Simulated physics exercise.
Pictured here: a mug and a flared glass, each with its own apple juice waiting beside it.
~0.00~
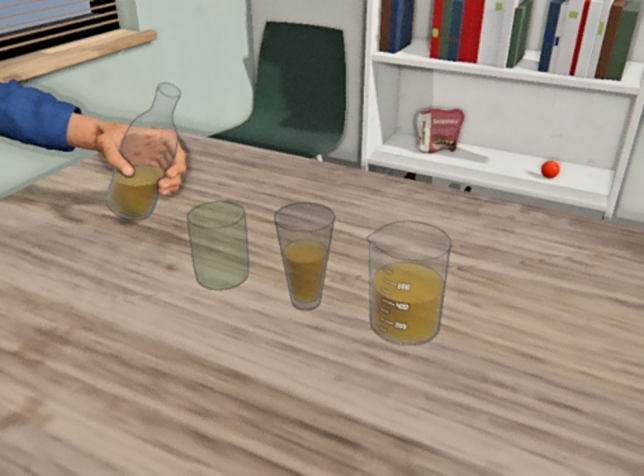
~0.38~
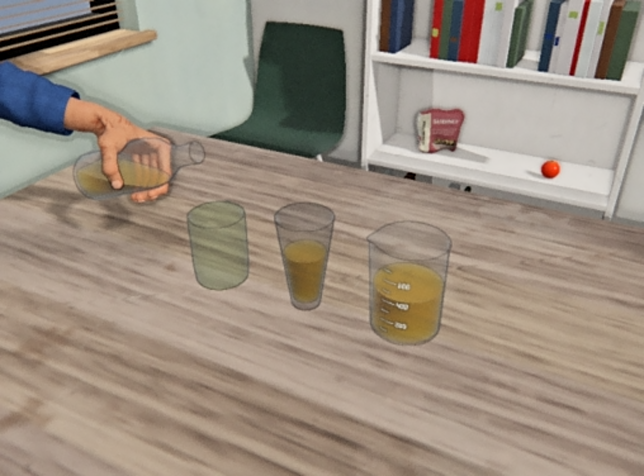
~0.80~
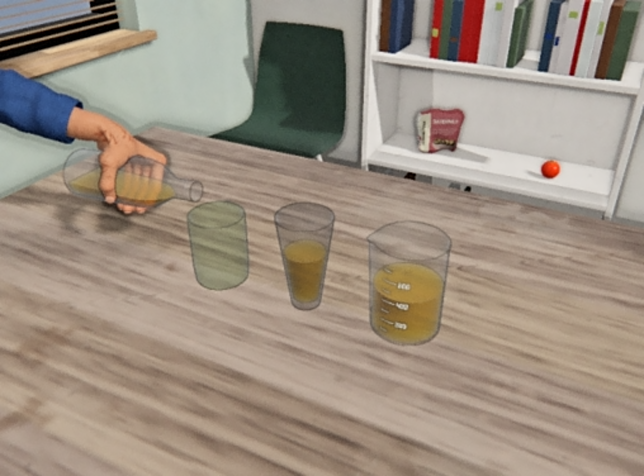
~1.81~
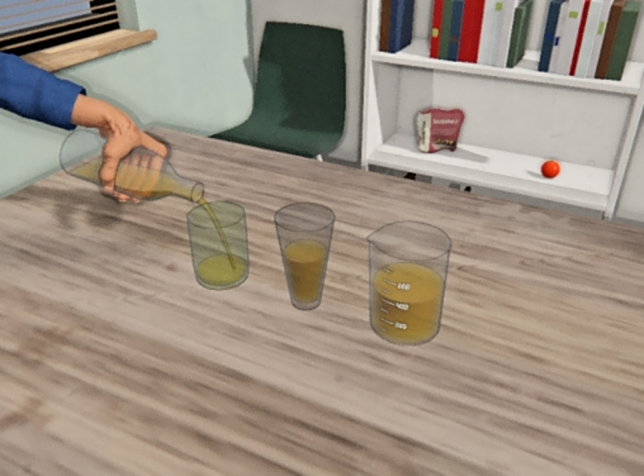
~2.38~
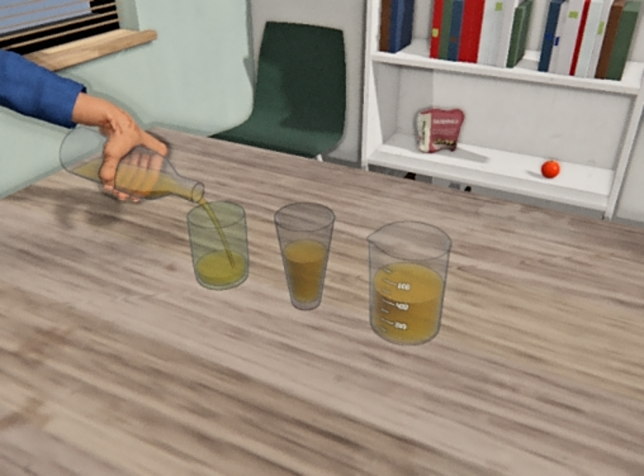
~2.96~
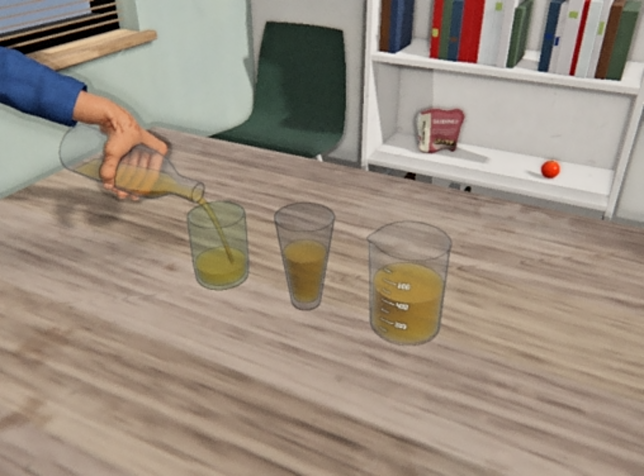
A hand in a blue sleeve holds a clear bottle of amber liquid at the left of a wood-grained table, seen from slightly above by a still camera. An empty greenish mug, a half-full flared glass and a half-full beaker stand rightward, before a dark green chair and white bookshelf. The hand tips the bottle sideways, brings it to the mug and pours a thin stream, raising a shallow layer inside.
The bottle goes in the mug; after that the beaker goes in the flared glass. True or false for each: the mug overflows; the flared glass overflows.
Mug: False; flared glass: True.
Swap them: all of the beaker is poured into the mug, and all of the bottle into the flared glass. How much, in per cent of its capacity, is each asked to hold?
Working it through, I get 100 % for the first and 110 % for the second.
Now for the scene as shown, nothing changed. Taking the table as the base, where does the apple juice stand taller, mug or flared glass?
In the flared glass on the right.
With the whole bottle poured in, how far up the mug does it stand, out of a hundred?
Level: Some 50 %.
Around 4.3 s, the mug is about a third full.
Around 6.5 s, the mug is about half full.
Around 19.3 s, the mug is about half full; the flared glass is full to the brim, some went over its rim.
